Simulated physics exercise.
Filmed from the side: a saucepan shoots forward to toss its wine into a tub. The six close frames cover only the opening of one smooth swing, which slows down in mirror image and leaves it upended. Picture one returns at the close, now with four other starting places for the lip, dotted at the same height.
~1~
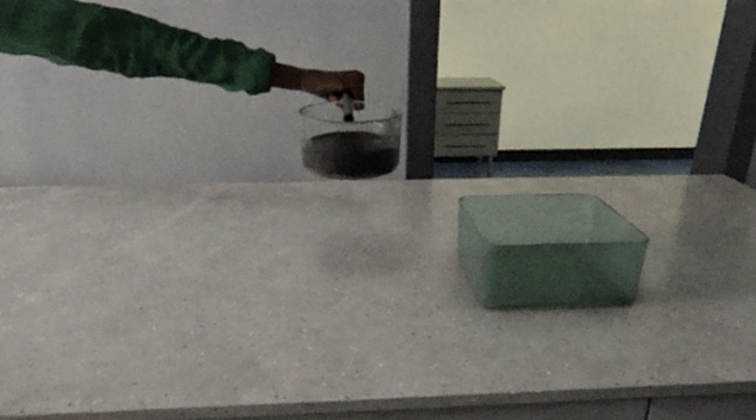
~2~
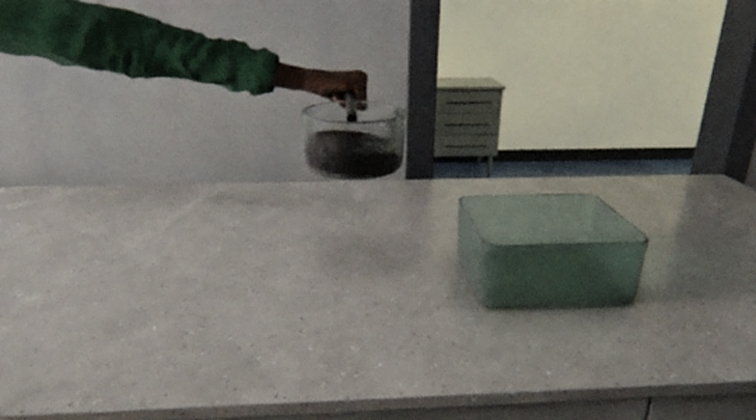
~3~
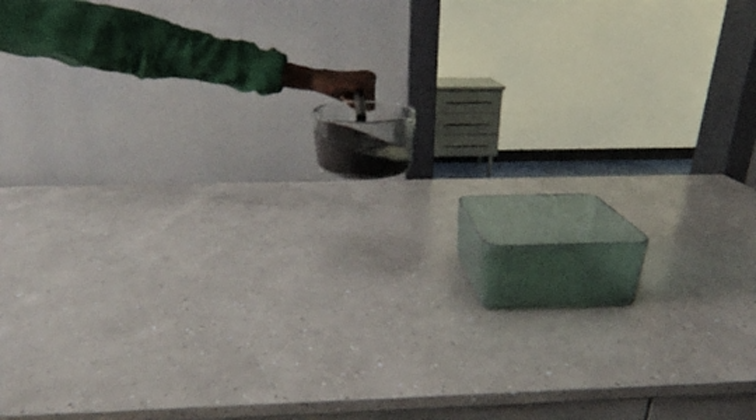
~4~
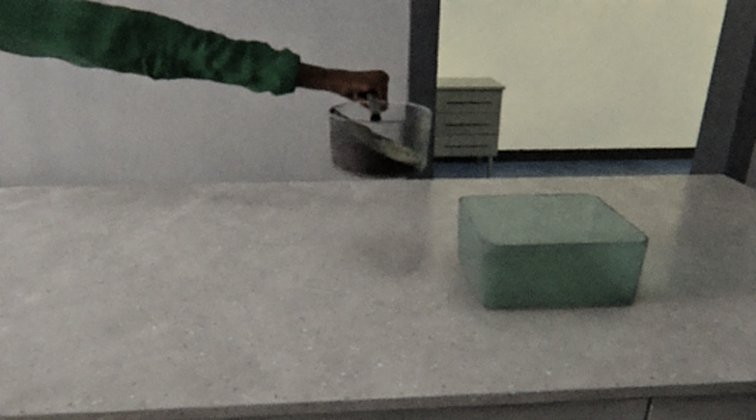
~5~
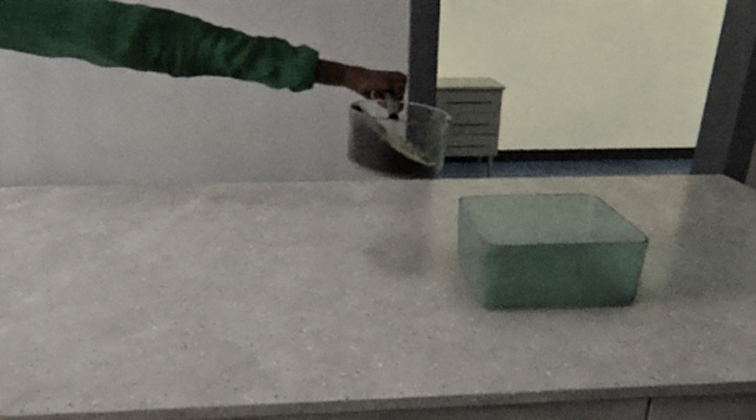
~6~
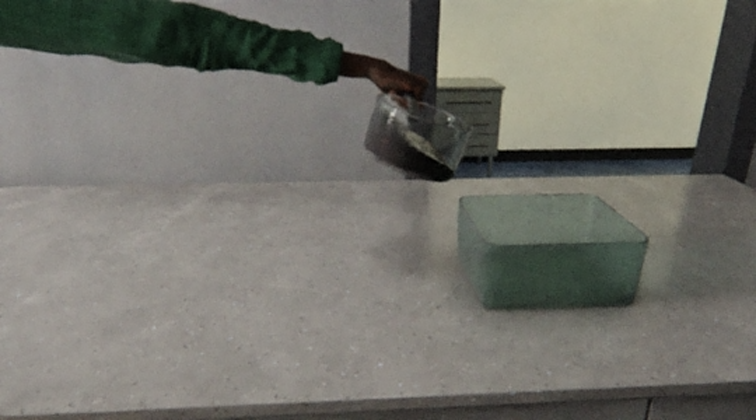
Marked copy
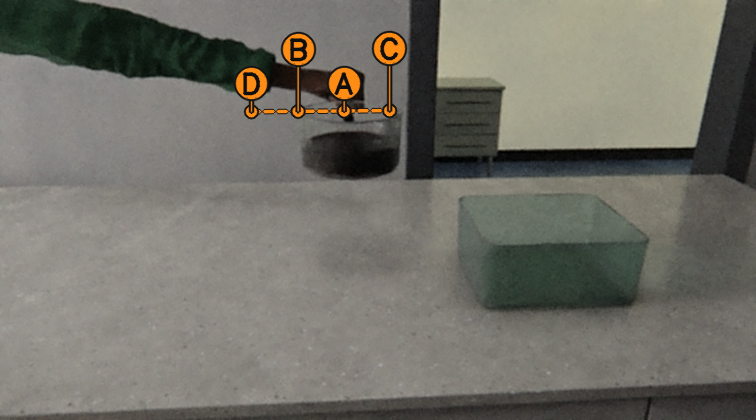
The clip opens with a green-sleeved arm holding a clear container of dark liquid upright above a pale counter, left of an empty-looking greenish glass tub. The hand moves the container rightward toward the tub while the liquid sloshes up its left side, then tilts it down to the right.
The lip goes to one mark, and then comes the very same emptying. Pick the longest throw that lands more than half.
I would pick spot A.
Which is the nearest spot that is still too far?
B it is.
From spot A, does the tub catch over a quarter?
Yes, it does.
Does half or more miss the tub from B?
Yes, it does.
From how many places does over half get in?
Two of them.
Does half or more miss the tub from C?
No, that is safe.
On the marked copy, A at (344, 111); B at (298, 111); C at (389, 110); D at (251, 111).
Choosing A, about 64 % lands in the tub, 32 % falls short and 4 % goes beside or beyond.
Choosing B, about 38 % lands in the tub, 58 % falls short and 5 % goes beside or beyond.
Choosing C, about 91 % lands in the tub, 6 % falls short and 4 % goes beside or beyond.
Choosing D, about 11 % lands in the tub, 86 % falls short and 3 % goes beside or beyond.
